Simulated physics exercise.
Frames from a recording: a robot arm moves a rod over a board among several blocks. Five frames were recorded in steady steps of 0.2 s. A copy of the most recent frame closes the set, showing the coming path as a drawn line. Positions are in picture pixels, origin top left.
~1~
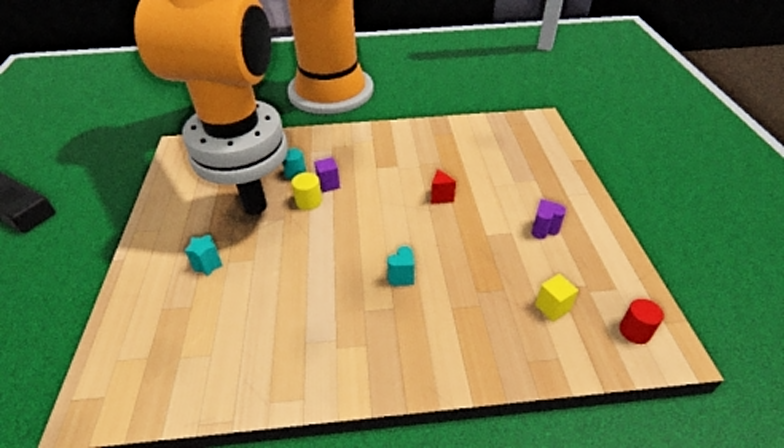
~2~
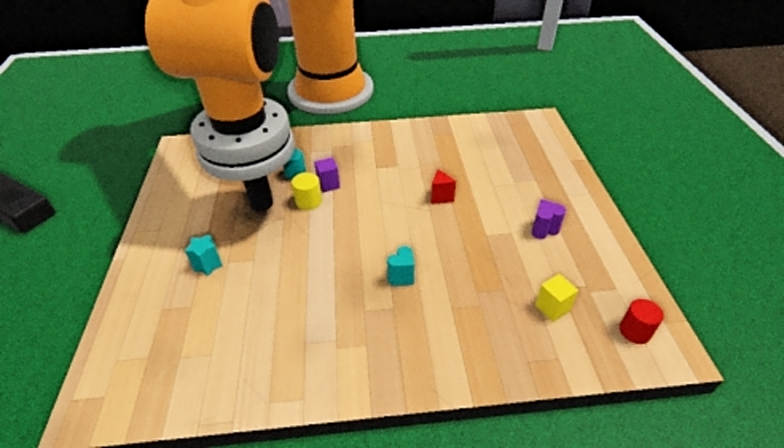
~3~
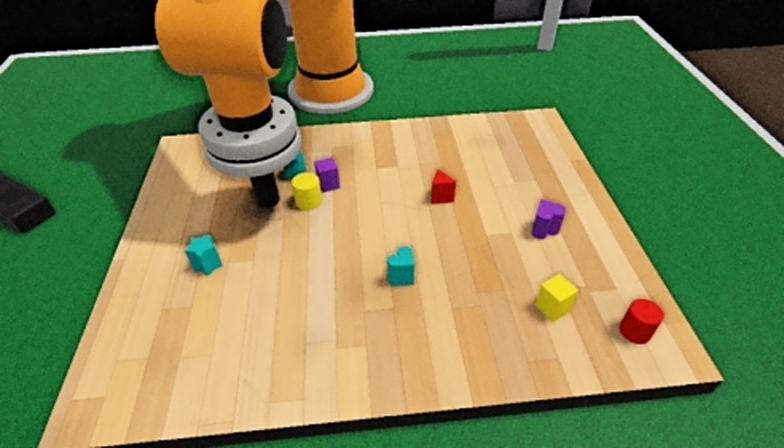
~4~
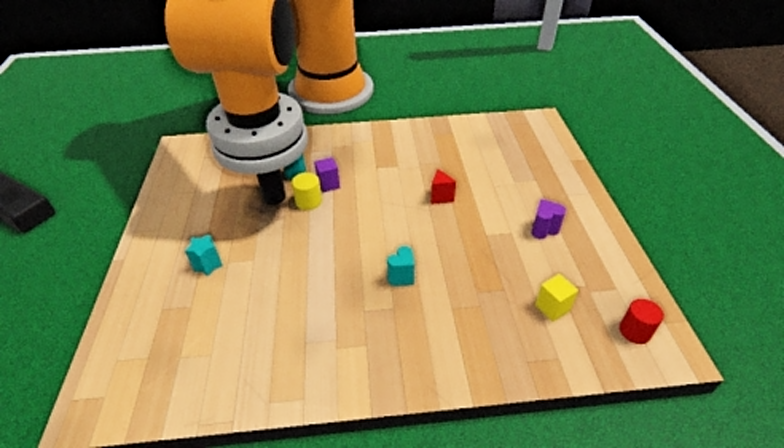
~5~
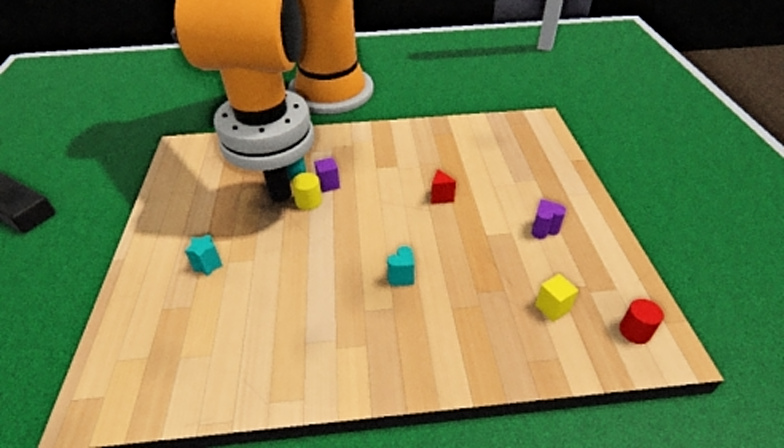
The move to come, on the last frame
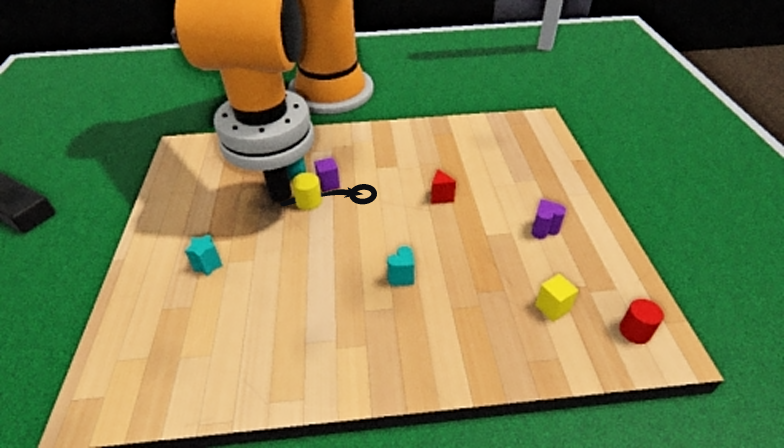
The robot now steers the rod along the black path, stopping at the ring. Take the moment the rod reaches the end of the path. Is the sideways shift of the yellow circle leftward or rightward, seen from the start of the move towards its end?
It moves over to the right.
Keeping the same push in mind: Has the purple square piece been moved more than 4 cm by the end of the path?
No, that is not how it ends up.
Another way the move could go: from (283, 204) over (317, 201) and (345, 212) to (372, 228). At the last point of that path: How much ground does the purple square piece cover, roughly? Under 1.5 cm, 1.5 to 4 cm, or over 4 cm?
Displacement: Within 1.5 cm.
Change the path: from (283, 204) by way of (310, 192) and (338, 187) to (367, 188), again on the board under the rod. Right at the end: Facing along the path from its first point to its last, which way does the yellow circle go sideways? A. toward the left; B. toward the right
Answer: B.
The line goes from (283, 204) through (310, 197) and (337, 192) to (363, 194).
What follows on the original path. One third of the way, rod (309, 188); yellow circle (330, 179); purple square piece (331, 162), turned 40° anticlockwise.
Two thirds of the way, rod (336, 184); yellow circle (353, 180); purple square piece (339, 158), turned 60° anticlockwise.
At the end, rod (362, 186); turquoise hexagon unmoved; yellow circle (373, 187); purple square piece (340, 158), turned 65° anticlockwise.
